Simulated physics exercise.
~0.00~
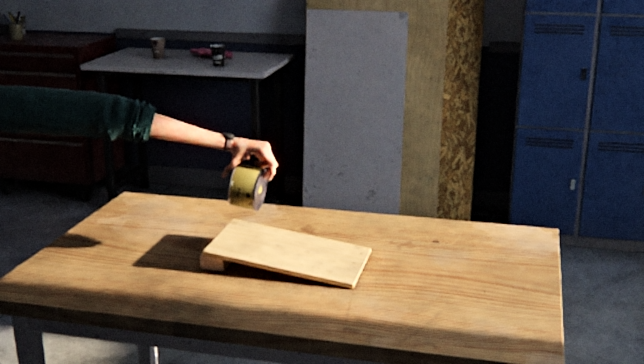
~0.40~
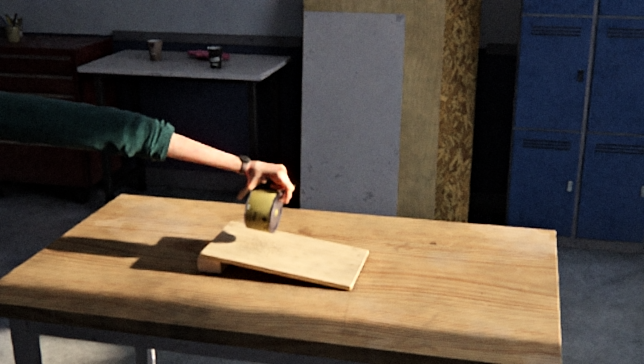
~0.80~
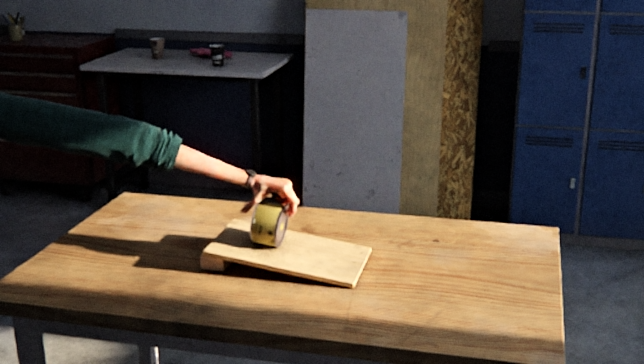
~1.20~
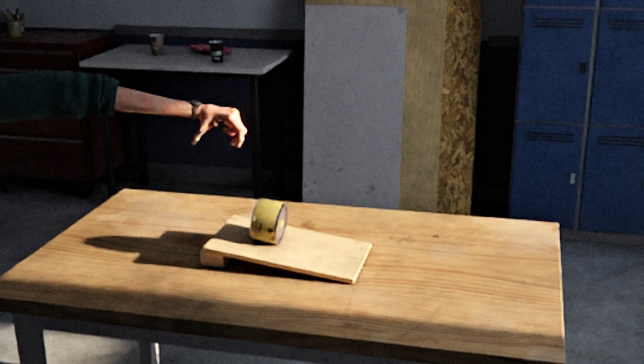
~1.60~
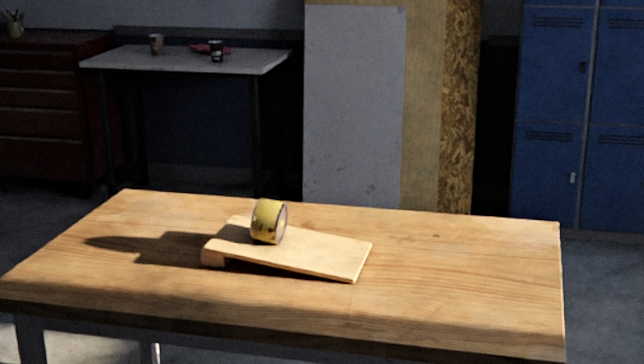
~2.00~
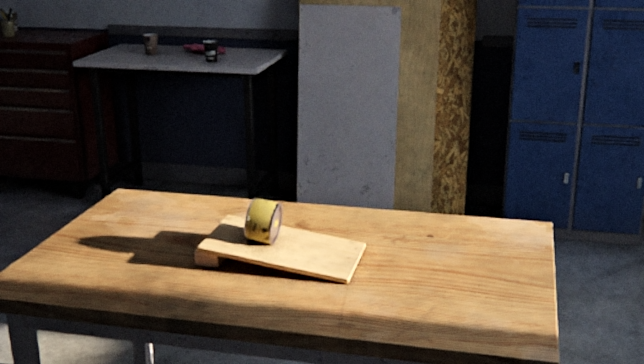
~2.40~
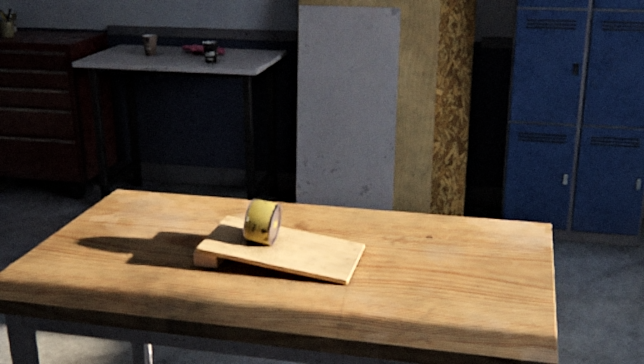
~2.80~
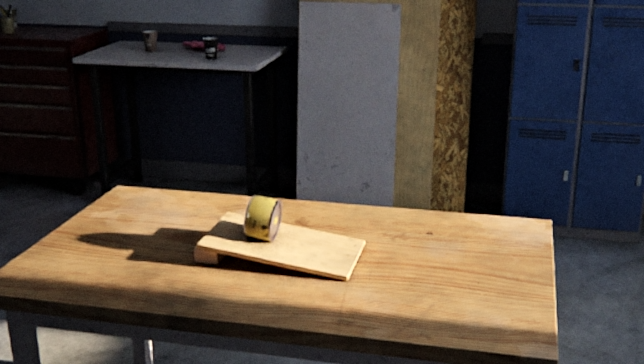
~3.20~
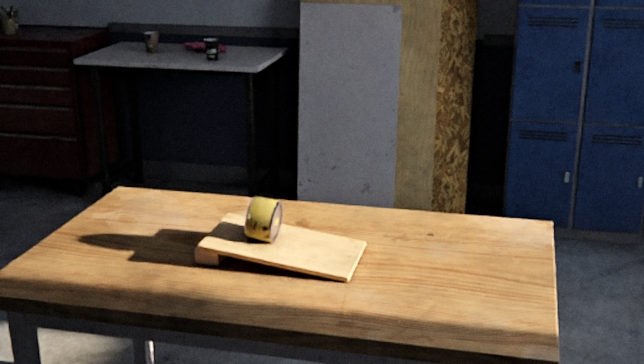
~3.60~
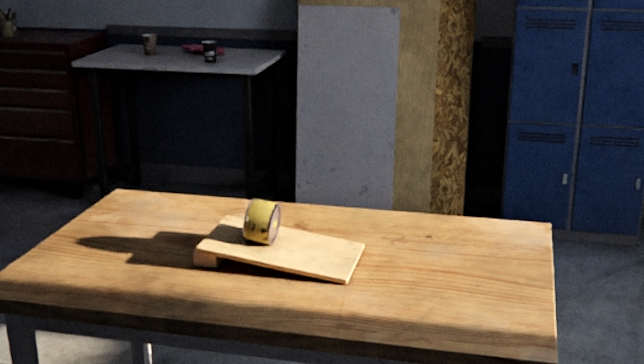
A yellow tub, round and lying on its side, hangs from a hand in a dark green sleeve that reaches in from the left over a wooden table, seen from slightly above by a gently swaying camera. A pale board slopes down to the right on the tabletop, with a red cabinet, a small table, leaning panels and blue lockers behind. The hand lowers the tub to the right and sets it on the upper part of the board. The fingers let go, and the arm draws back out of view to the left. The tub stays at rest on the slope.
